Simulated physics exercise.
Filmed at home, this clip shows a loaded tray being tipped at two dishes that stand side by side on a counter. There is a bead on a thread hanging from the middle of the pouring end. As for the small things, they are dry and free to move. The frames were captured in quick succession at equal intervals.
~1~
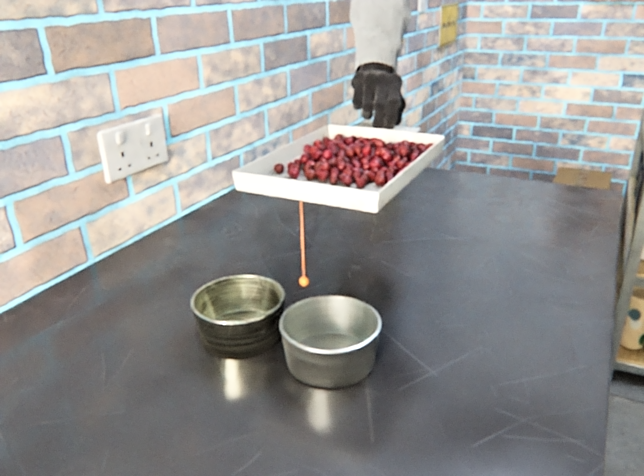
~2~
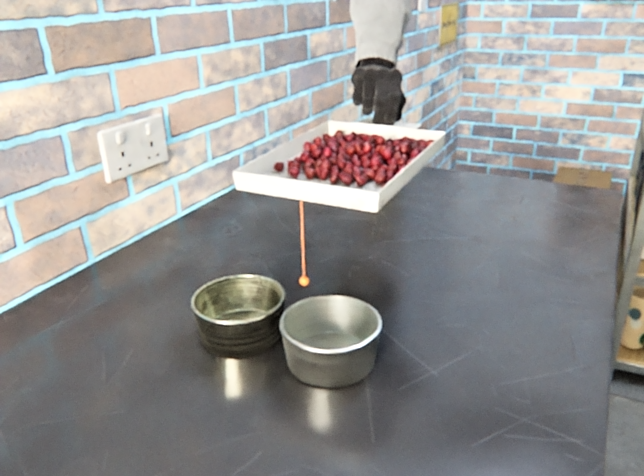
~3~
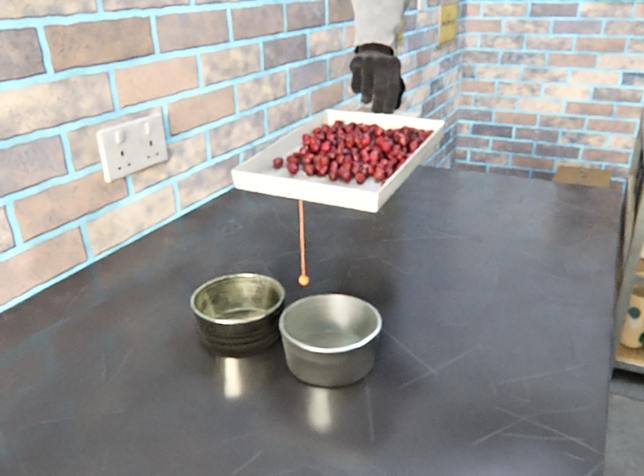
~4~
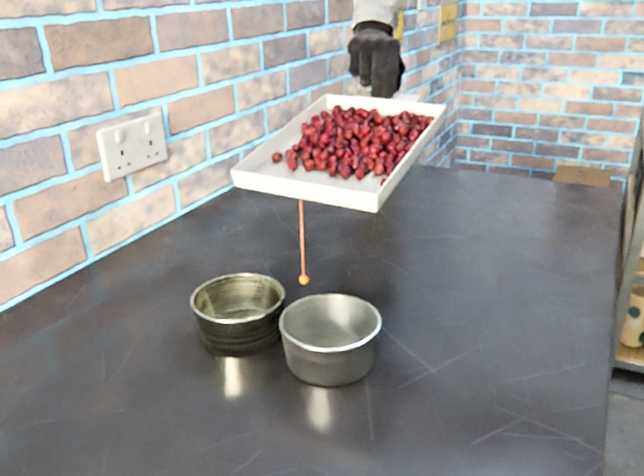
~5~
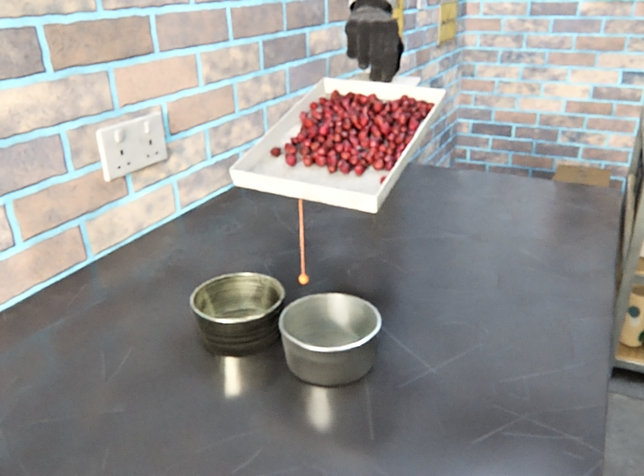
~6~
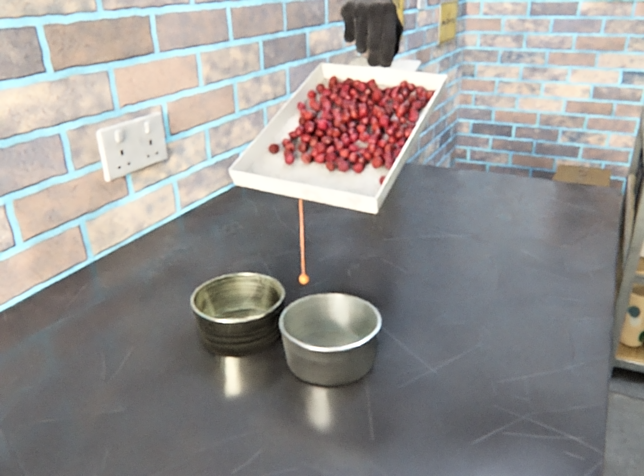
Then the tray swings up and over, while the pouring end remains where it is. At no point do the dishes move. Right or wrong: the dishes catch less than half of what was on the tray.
Wrong - they catch more than half.
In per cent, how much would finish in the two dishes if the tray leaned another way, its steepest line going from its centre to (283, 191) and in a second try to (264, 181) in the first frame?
80 and 50 per cent, in that order.
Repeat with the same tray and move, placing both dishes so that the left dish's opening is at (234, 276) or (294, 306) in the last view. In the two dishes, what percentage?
In turn 10 and 40 in a hundred.
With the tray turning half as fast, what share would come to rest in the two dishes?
It would come out near 60 per cent.
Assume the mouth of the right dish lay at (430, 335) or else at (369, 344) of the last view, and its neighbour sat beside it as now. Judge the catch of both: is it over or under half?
Well, it comes to a lesser portion at first and a greater portion after that.
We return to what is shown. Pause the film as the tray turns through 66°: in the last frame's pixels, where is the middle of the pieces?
(322, 140).
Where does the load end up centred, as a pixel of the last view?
Resting centre, last picture - approx. (314, 359).
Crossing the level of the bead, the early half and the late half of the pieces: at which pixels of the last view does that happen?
Around (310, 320), followed by around (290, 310).
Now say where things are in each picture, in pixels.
The first frame shows corners of the pouring end (236, 171) and (377, 192), level; middle of the load (353, 158), dried cherries; left dish (213, 335); right dish (308, 364); bead on its thread (304, 281).
The second frame shows corners of the pouring end (236, 171) and (377, 192), level; middle of the load (353, 156).
The third frame shows corners of the pouring end (234, 170) and (376, 192), tipped barely, lowest at the right corner; middle of the load (357, 141).
The fourth frame shows corners of the pouring end (233, 169) and (375, 194), tipped a little, lowest at the right corner; middle of the load (357, 131).
The fifth frame shows corners of the pouring end (232, 169) and (375, 195), tipped clearly, lowest at the right corner; middle of the load (355, 121).
The sixth frame shows corners of the pouring end (231, 169) and (374, 197), tipped clearly, lowest at the right corner; middle of the load (354, 114); left dish (213, 333); right dish (308, 362).
Just after the last frame, tray tipped steeply; every one on the tray.
A moment on, tray tipped past a quarter turn; almost all on the tray; just a few in the right dish; just a few outside both.
Further on, tray tipped past a quarter turn; roughly half in the right dish; about a tenth in the left dish; roughly a third outside both.
When it is over, tray tipped past a quarter turn; roughly half in the right dish; about a tenth in the left dish; roughly a third outside both.
